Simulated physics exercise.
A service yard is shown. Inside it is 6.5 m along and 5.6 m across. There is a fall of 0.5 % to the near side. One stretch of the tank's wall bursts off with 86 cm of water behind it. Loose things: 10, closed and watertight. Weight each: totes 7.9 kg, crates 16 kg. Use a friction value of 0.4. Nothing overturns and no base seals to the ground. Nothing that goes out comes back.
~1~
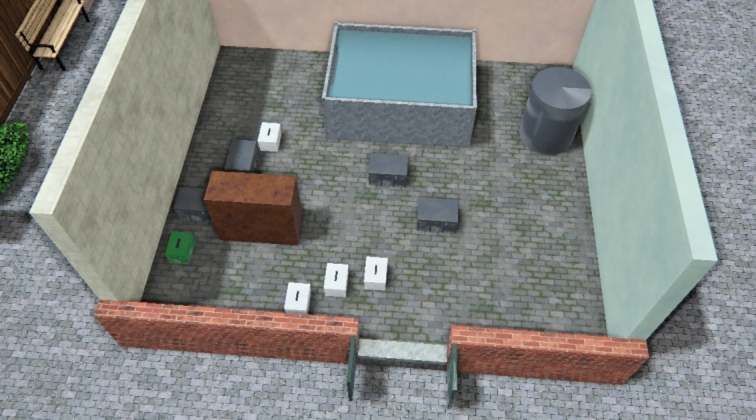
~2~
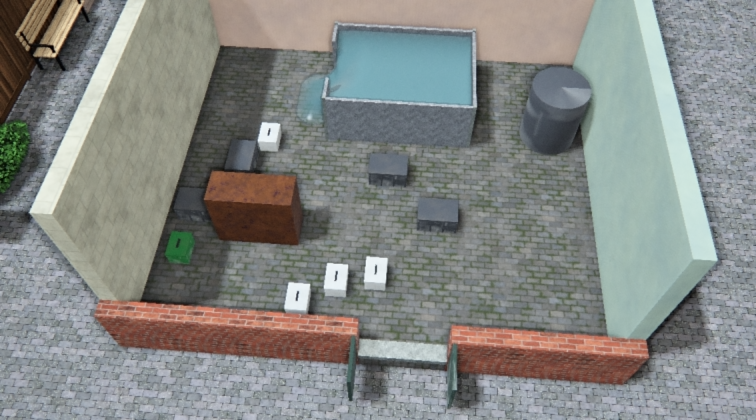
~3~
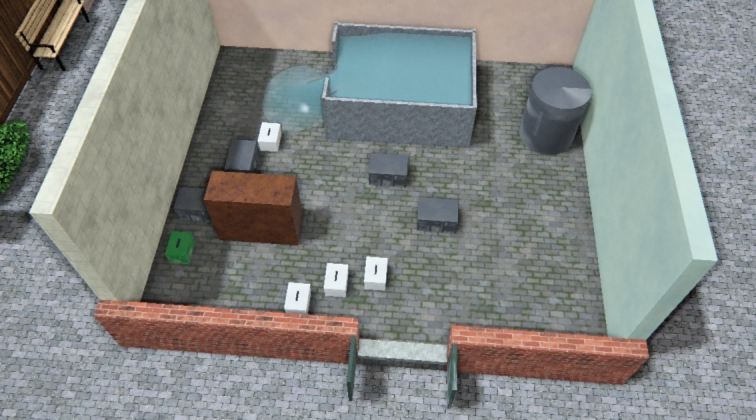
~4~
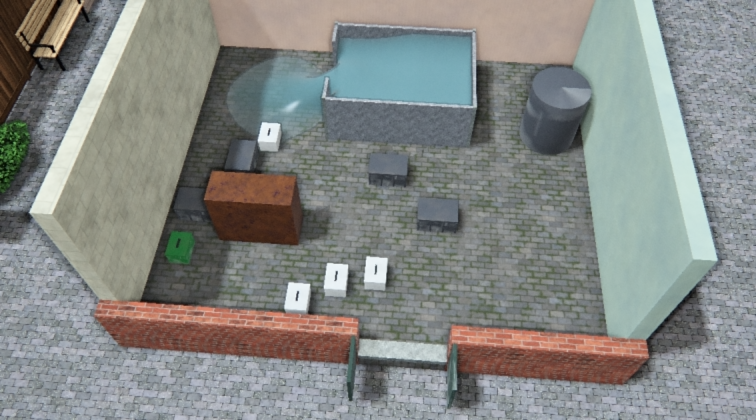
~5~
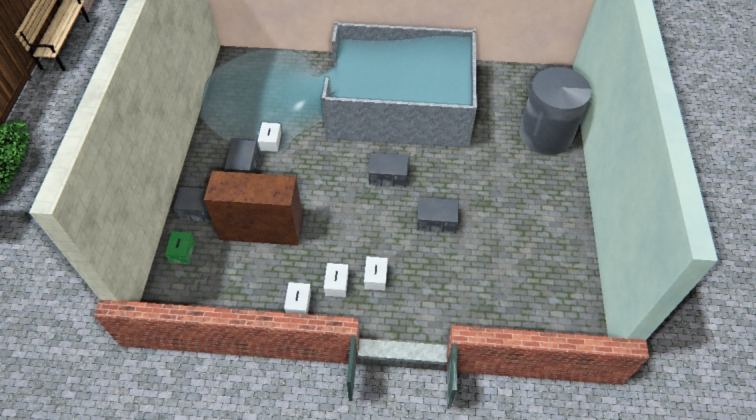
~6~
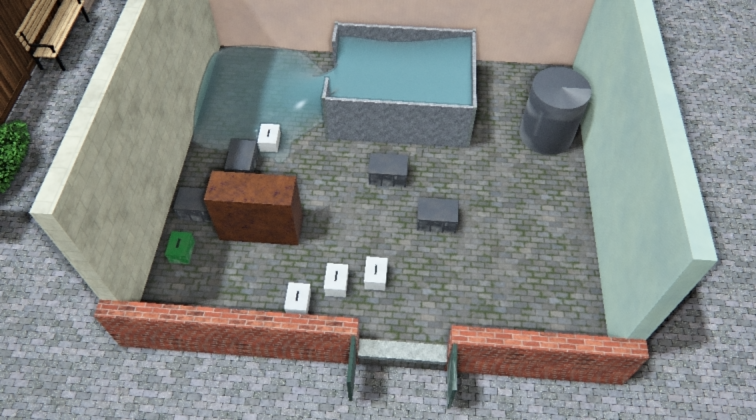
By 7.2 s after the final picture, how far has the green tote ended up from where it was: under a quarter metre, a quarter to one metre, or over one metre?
Expect it to get flushed away.
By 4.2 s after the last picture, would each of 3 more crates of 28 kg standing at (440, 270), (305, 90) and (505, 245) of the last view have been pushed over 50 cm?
In order: Below it, above it, below it.
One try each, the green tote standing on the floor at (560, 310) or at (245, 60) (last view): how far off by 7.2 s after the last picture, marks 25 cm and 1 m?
In that order: It moves a short way; it gets carried off.
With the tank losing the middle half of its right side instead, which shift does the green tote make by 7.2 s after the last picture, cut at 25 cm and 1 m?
The answer: The green tote slips a moderate way.
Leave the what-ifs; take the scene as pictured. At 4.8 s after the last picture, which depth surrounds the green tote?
5 cm, roughly.
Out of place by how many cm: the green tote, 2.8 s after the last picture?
Shift: About 200 cm.
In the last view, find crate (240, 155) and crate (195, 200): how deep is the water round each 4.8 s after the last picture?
First roughly 7 cm, second roughly 8 cm.
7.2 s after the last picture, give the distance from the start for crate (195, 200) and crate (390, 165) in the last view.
Lab note - net shifts in order: 500 cm; 200 cm.
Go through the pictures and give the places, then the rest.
The first picture shows the green tote at (178, 243) rests on the ground; 4.1 m2 under water; 0 of 10 have shifted.
The second picture shows the green tote at (178, 243), on the bottom; water covers 4.7 m2; 0 of 10 have shifted.
The third picture shows the green tote at (178, 243) rests on the ground; 5.7 m2 under water; 0 of 10 have shifted.
The fourth picture shows the green tote at (178, 243) rests on the ground; water covers 6.8 m2; 0 of 10 have shifted.
The fifth picture shows the green tote at (178, 243) rests on the ground; 8.1 m2 under water; 0 of 10 have shifted.
The sixth picture shows the green tote at (178, 243) rests on the ground; water covers 8.8 m2; 0 of 10 have shifted.
Then, 0.9 s after the last picture the green tote is near (178, 243), 0.0 m from its start, aground; 0 of 10 are out; 0 afloat.
Then, 2.8 s after the last picture the green tote is near (279, 306), 1.9 m from its start, afloat; 0 of 10 are out; 2 afloat.
Then, 4.8 s after the last picture the green tote is near (535, 326), 5.2 m from its start, aground; 0 of 10 are out; 4 afloat.
Then, 7.2 s after the last picture the green tote is near (547, 331), 5.3 m from its start, afloat; 0 of 10 are out; 8 afloat.
